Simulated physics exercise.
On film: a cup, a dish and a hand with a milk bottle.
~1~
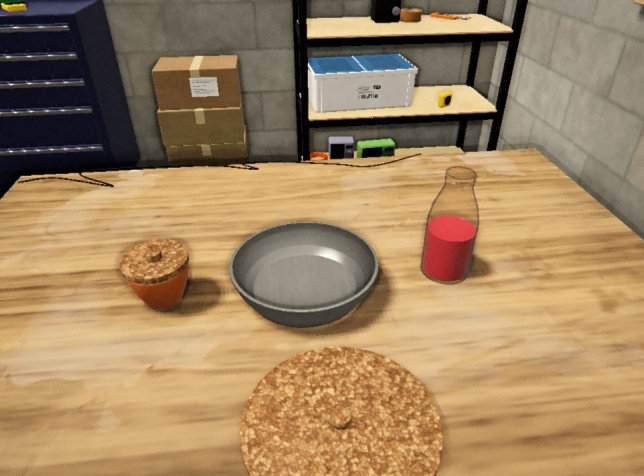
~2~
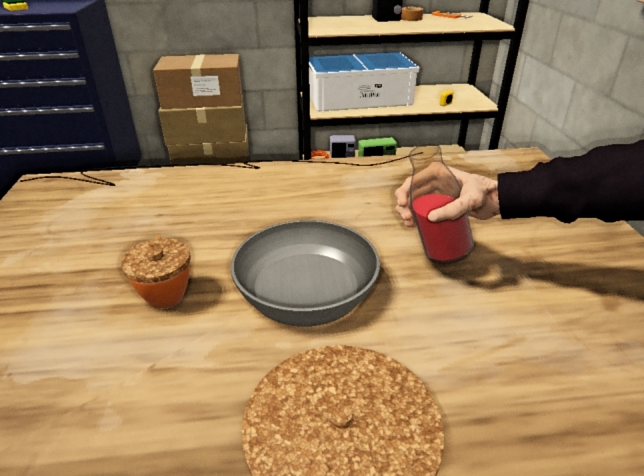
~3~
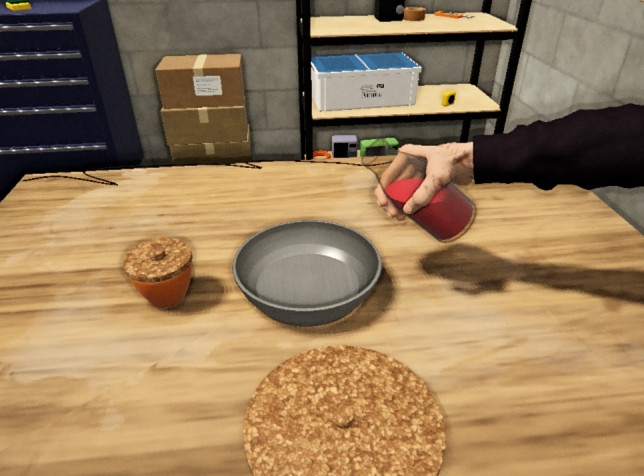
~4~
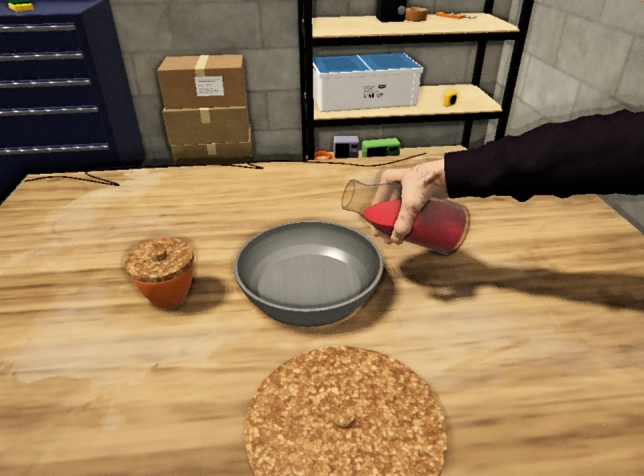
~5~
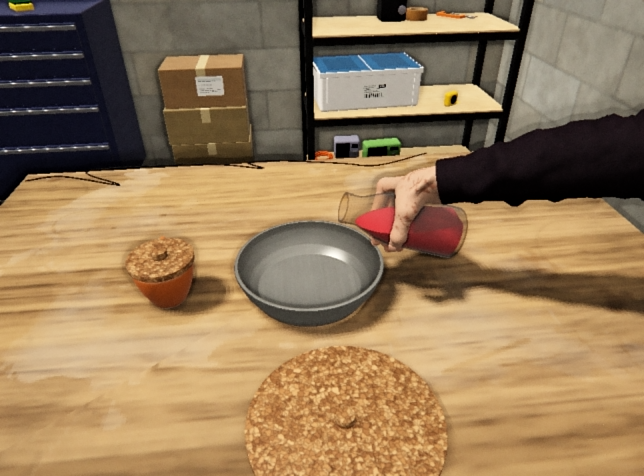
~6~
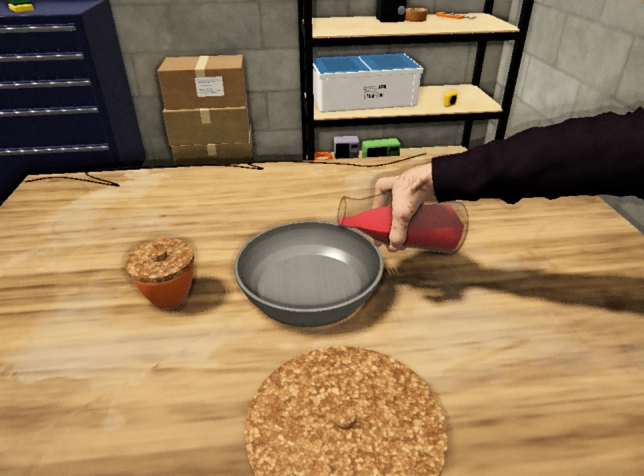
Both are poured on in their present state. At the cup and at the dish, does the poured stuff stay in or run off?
At the cup it runs off; at the dish it stays in.
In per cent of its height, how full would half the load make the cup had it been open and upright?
Around 70 percent.
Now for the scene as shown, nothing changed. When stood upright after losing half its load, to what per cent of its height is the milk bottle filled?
It sits at roughly 20 per cent of the height.
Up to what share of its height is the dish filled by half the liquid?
It stands at around 15 per cent of the height.
Soon after, the squash goes into the dish.
Later, it hits the lid of the cup and runs off.
In the end, the dish has its share inside; the cup is empty, in a puddle.
